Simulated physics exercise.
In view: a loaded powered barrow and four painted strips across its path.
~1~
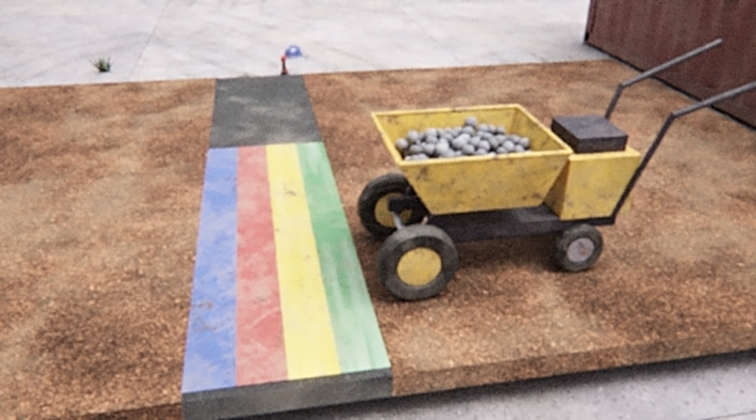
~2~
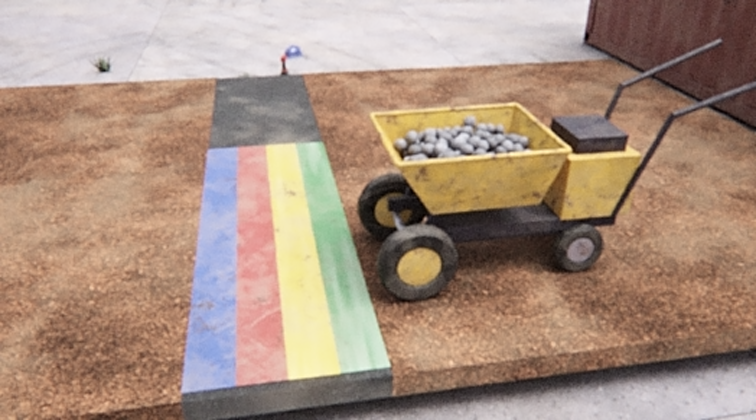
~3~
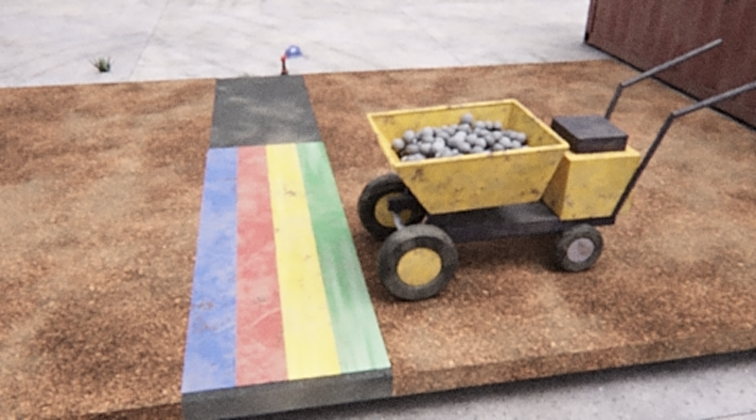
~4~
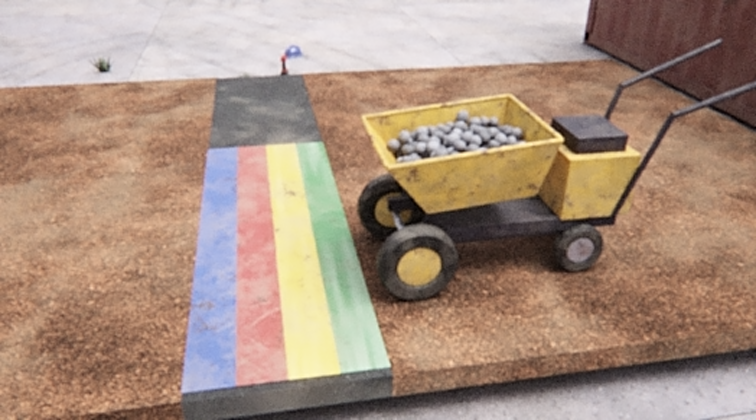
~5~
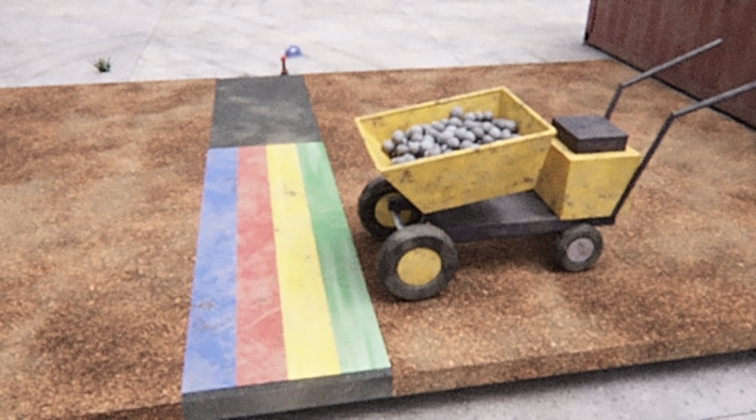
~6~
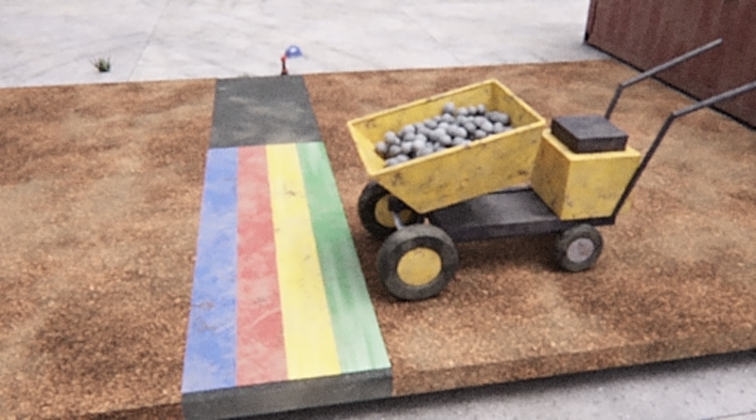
The yellow skip of a small barrow, loaded with round grey cobbles, sits level beside four painted strips of blue, red, yellow and green. It then tilts slowly and slightly forward to the left, its rear rising, while the cobbles stay inside and the wheels remain still.
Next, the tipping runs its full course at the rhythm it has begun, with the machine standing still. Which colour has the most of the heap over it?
Most lies over the red band.
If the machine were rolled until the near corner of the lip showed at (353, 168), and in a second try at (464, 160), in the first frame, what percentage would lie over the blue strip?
First some 40, then 10 per cent.
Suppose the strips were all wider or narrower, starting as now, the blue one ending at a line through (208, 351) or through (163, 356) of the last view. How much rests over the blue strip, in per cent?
Roughly 30 per cent, and 20 per cent.
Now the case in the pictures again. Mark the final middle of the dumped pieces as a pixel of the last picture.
Near (250, 272).
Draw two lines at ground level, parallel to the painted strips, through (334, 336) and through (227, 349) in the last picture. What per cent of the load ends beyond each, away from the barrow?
About 100 and 40 per cent.
Shortly afterwards, skip tipped steeply; the whole lot in the skip.
Next, skip tipped right over; all but a few in the skip; only a few over the yellow strip; a little over the red strip; only a few falling.
Some moments later, skip tipped right over; near a quarter in the skip; a little over the yellow strip; near a third over the red strip; near a quarter over the blue strip; a little off the paint.
In the end, skip tipped right over; only a few over the green strip; near a quarter over the yellow strip; near a third over the red strip; near a quarter over the blue strip; near a quarter off the paint.
